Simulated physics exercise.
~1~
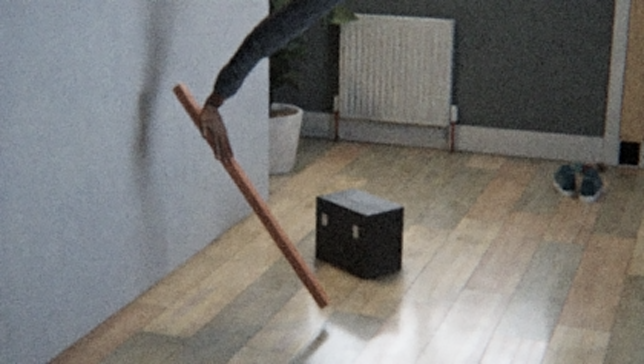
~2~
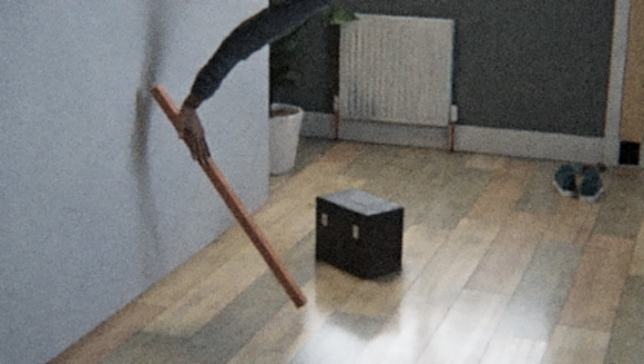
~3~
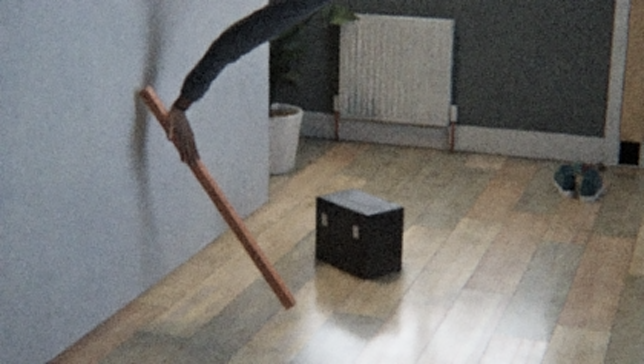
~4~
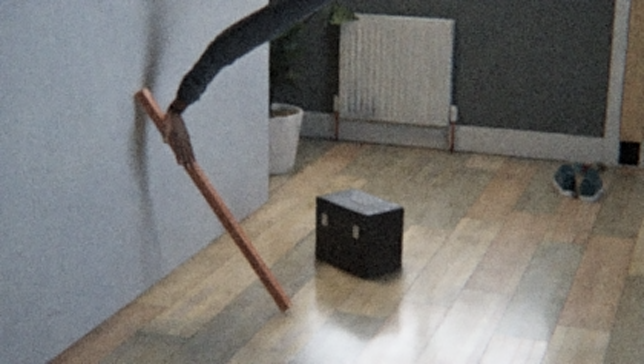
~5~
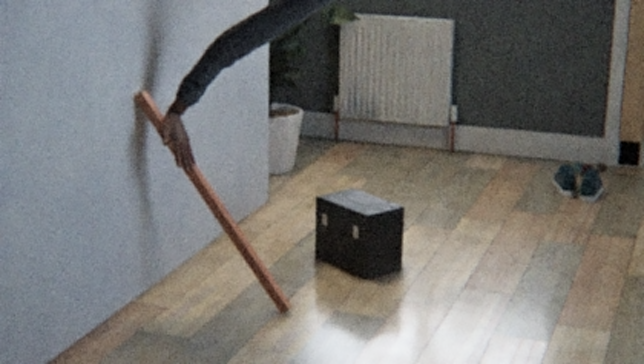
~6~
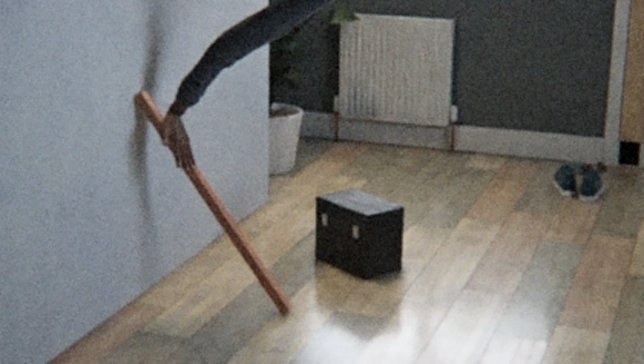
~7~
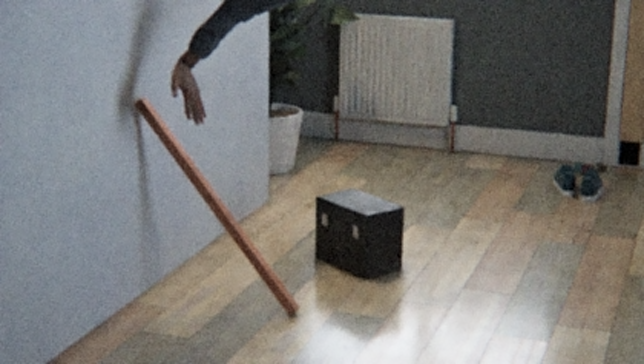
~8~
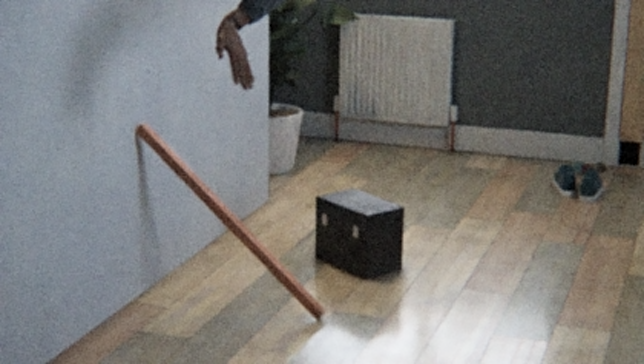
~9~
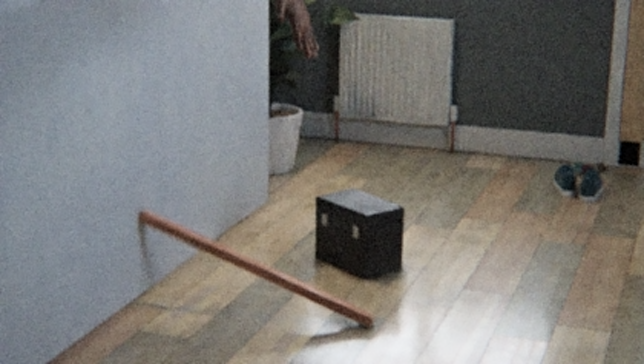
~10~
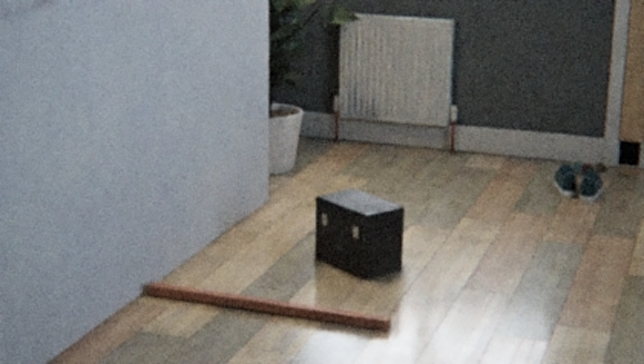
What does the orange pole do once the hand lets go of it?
The pole slides down the wall as its foot slips outward, and it ends up lying on the floor in front of the black toolbox.
